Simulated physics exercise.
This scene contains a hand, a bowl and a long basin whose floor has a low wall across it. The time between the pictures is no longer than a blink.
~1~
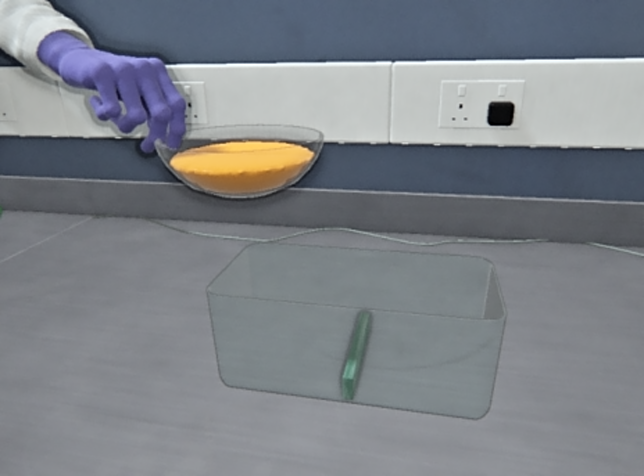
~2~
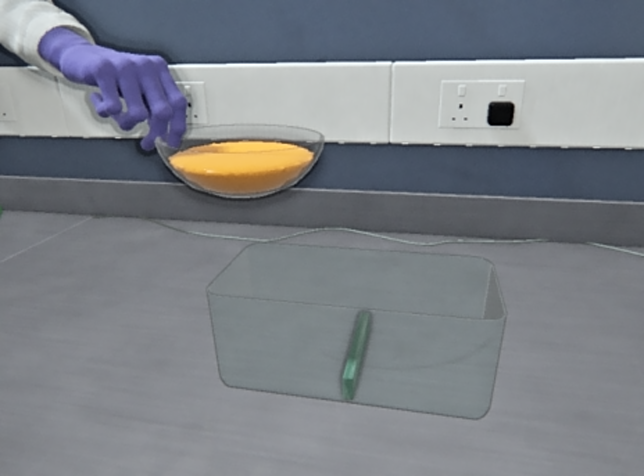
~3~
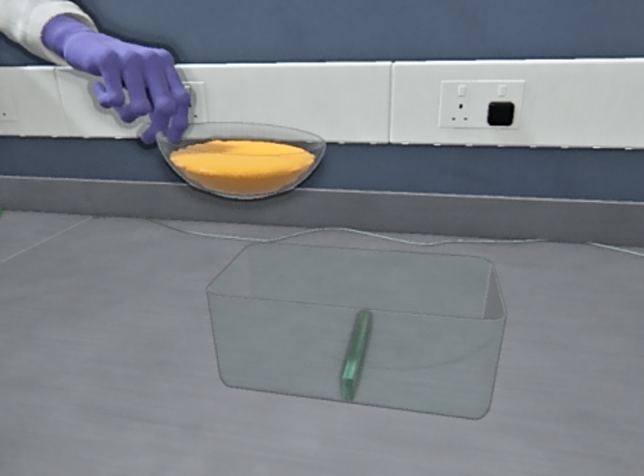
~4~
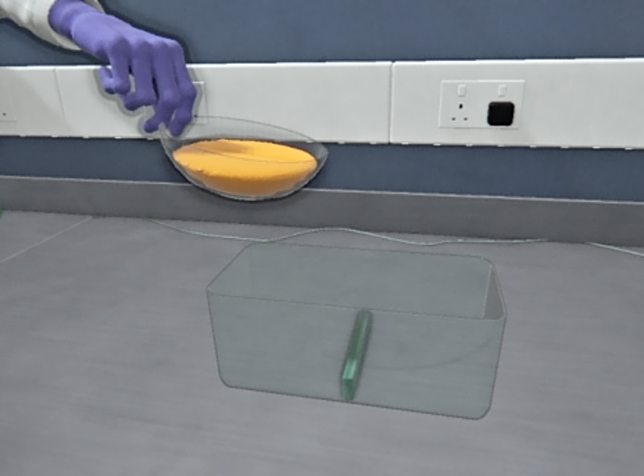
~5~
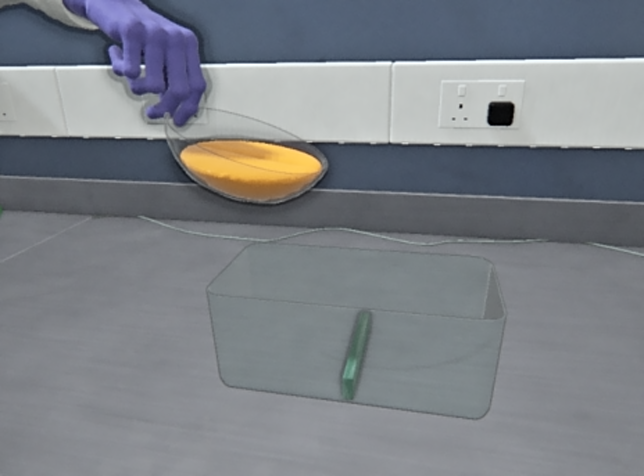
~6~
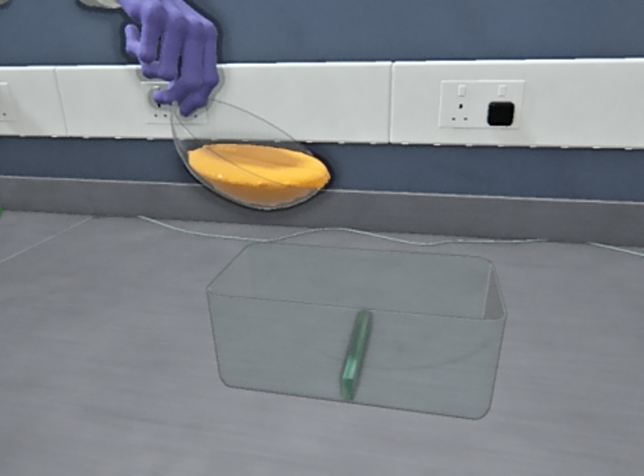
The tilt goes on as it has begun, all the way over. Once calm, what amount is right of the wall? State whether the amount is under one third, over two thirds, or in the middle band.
The share right of the wall falls in the middle range, one third to two thirds.
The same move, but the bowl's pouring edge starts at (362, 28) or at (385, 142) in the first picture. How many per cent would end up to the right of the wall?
Roughly 70 % the first time and roughly 75 % the second.
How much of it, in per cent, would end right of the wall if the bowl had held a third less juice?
I'd say roughly 50 percent.
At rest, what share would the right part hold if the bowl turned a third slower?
It comes to some 60 in a hundred.
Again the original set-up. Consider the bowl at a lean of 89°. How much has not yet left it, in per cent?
Remaining fraction: Approx. 5 %.
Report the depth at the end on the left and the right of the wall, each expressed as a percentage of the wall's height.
Once still, it is 30 % on the left and 50 % on the right.
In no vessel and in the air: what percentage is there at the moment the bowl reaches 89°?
20 per cent.
A moment on, the tilt is 89° and 3 per cent is still to pour, 27 is left of the wall and 52 right of it.
Next, the tilt is 103° and 0 per cent is still to pour, 40 is left of the wall and 59 right of it.
Then the tilt is 103° and 0 per cent is still to pour, 42 is left of the wall and 57 right of it.
Later the tilt is 103° and 0 per cent is still to pour, 42 is left of the wall and 57 right of it.
At rest 42 per cent lies left of the wall, 57 right of it and 1 outside.
